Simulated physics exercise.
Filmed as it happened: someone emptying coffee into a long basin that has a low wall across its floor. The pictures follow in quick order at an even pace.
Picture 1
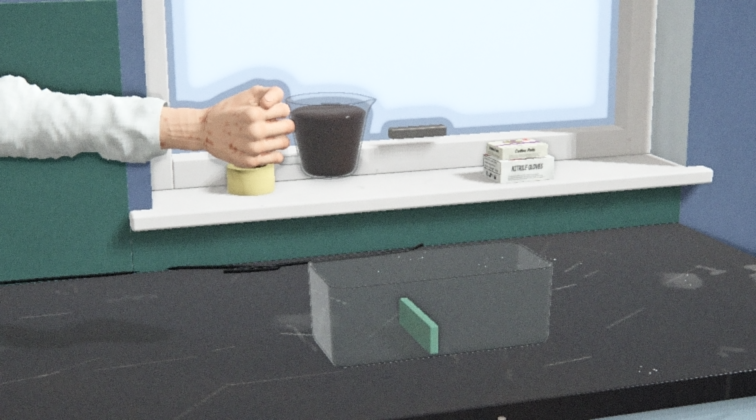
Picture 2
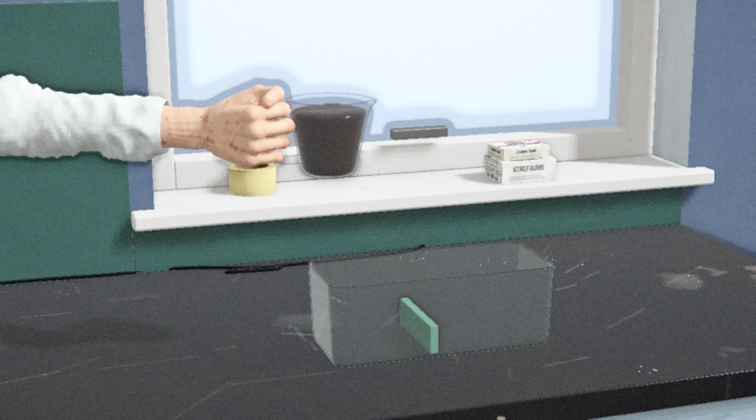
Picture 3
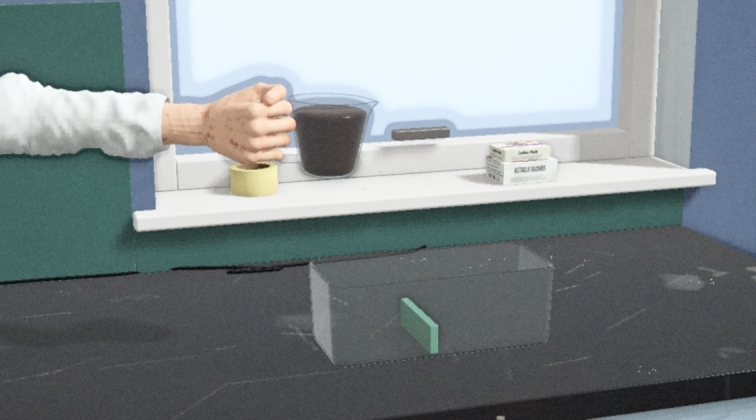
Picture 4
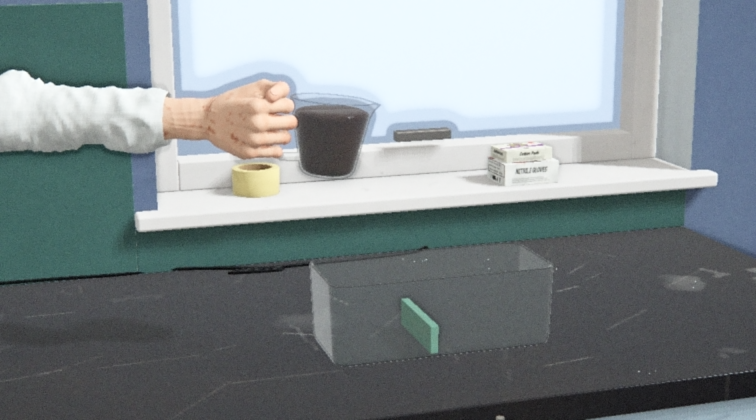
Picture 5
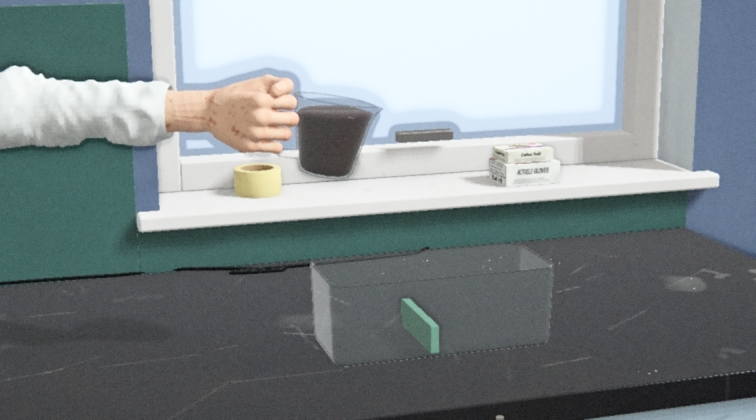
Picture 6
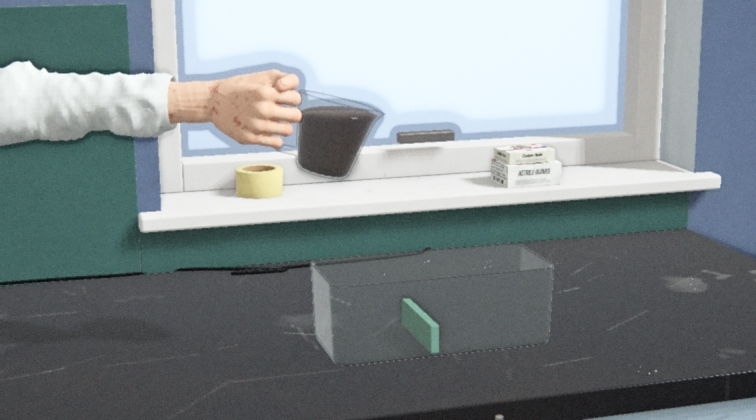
To begin with, a hand in a white sleeve holds a clear jug of coffee almost upright before a window, above a dark counter where a long transparent basin with a low green wall sits. Then the hand gradually tilts the jug to the right, its rim dipping slightly while the basin stays still.
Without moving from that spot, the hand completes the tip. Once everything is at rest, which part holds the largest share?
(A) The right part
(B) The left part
The answer is A.
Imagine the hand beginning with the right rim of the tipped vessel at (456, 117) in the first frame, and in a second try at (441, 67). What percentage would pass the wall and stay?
In order, some 90 and 90 percent.
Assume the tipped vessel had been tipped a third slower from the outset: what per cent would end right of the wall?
About 80 %.
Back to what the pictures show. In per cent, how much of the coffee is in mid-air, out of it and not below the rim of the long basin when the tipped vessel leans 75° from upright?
Around 30 in a hundred.
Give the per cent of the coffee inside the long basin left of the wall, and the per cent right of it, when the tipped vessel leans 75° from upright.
Left: Roughly 0 %; right: Roughly 5 %.
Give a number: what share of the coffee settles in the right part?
Share: Roughly 70 %.
A moment on, the tilt is 75° and 61 per cent is still to pour, 0 is left of the wall and 6 right of it.
Next, the tilt is 103° and 9 per cent is still to pour, 9 is left of the wall and 59 right of it.
Then the tilt is 104° and 0 per cent is still to pour, 26 is left of the wall and 72 right of it.
Later the tilt is 104° and 0 per cent is still to pour, 26 is left of the wall and 72 right of it.
Finally, 26 per cent lies left of the wall, 72 right of it and 2 outside.
